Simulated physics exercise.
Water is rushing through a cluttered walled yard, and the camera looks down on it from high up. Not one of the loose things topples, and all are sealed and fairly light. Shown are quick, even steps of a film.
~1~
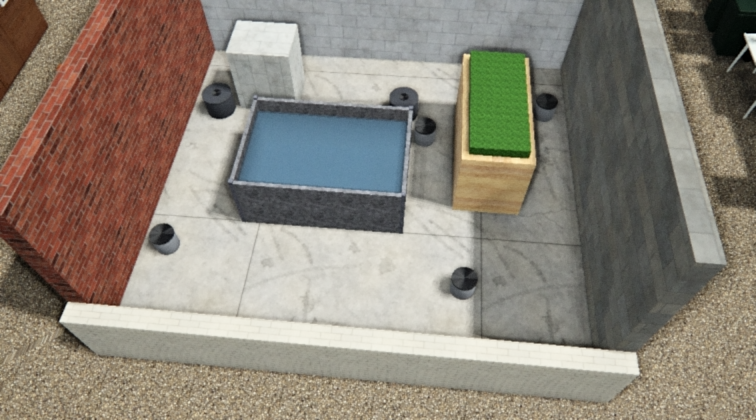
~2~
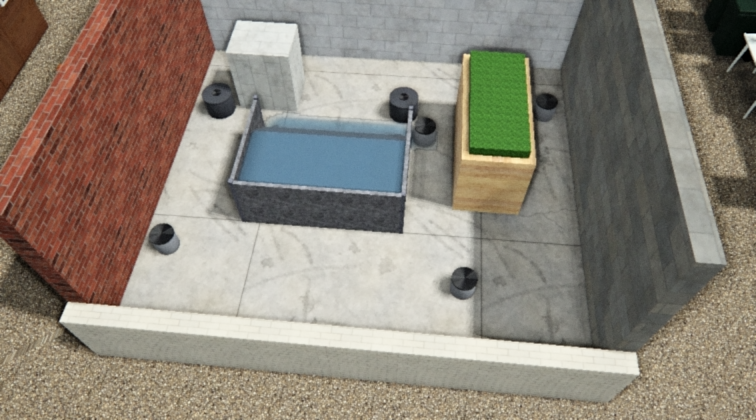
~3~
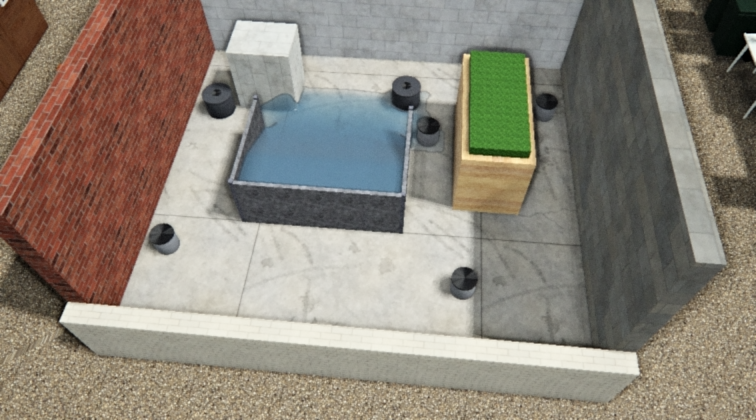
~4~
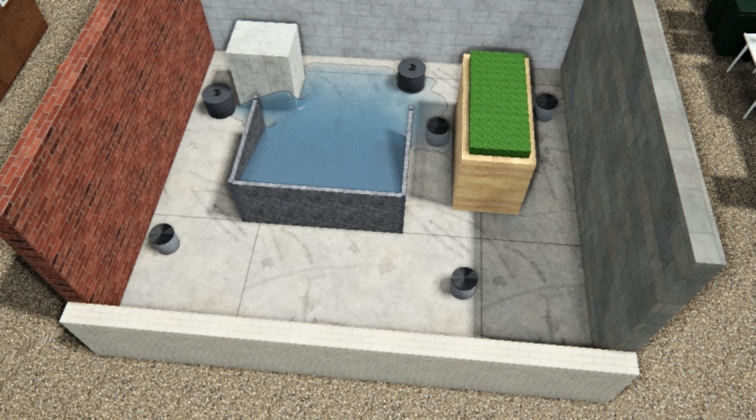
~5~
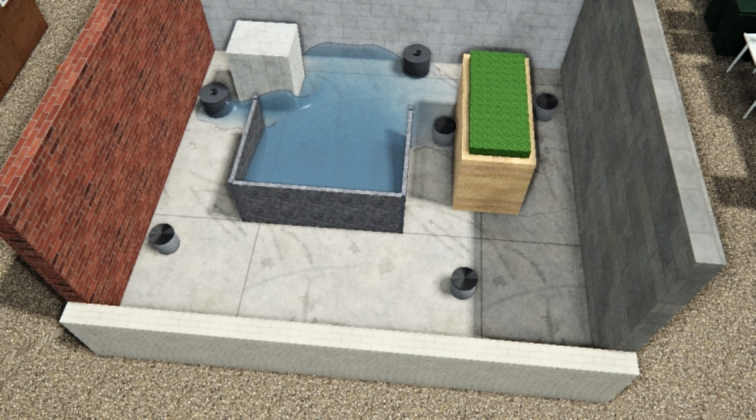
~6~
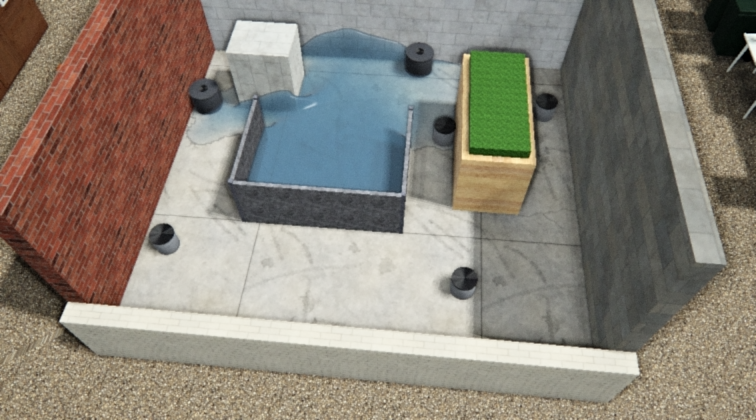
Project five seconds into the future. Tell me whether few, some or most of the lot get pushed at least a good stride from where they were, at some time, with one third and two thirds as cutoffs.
Most, two thirds or more.
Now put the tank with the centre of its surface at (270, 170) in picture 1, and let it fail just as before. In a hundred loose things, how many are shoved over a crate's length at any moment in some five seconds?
About 90 per cent.
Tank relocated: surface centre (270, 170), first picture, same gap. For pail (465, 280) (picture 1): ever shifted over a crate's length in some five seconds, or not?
Lab note for this piece: Stayed below that mark.
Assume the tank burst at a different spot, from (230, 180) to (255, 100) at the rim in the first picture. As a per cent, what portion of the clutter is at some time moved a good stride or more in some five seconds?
Estimate: Some 100 per cent.
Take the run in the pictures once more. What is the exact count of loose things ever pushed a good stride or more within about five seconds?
Count: 6.
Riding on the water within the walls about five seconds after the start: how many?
7 in total.
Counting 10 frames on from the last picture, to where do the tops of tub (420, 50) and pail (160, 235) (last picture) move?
(557, 59) and (164, 272), roughly.
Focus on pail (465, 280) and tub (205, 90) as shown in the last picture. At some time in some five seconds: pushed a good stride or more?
One after the other: Under that, pushed that far.
A moment on, 1 of 7 are well off their spots; 1 afloat.
Next, 4 of 7 are well off their spots; 4 afloat.
Later, 5 of 7 are well off their spots; 5 afloat.
In the end, 6 of 7 are well off their spots, and 6 have been at some point; 7 afloat.
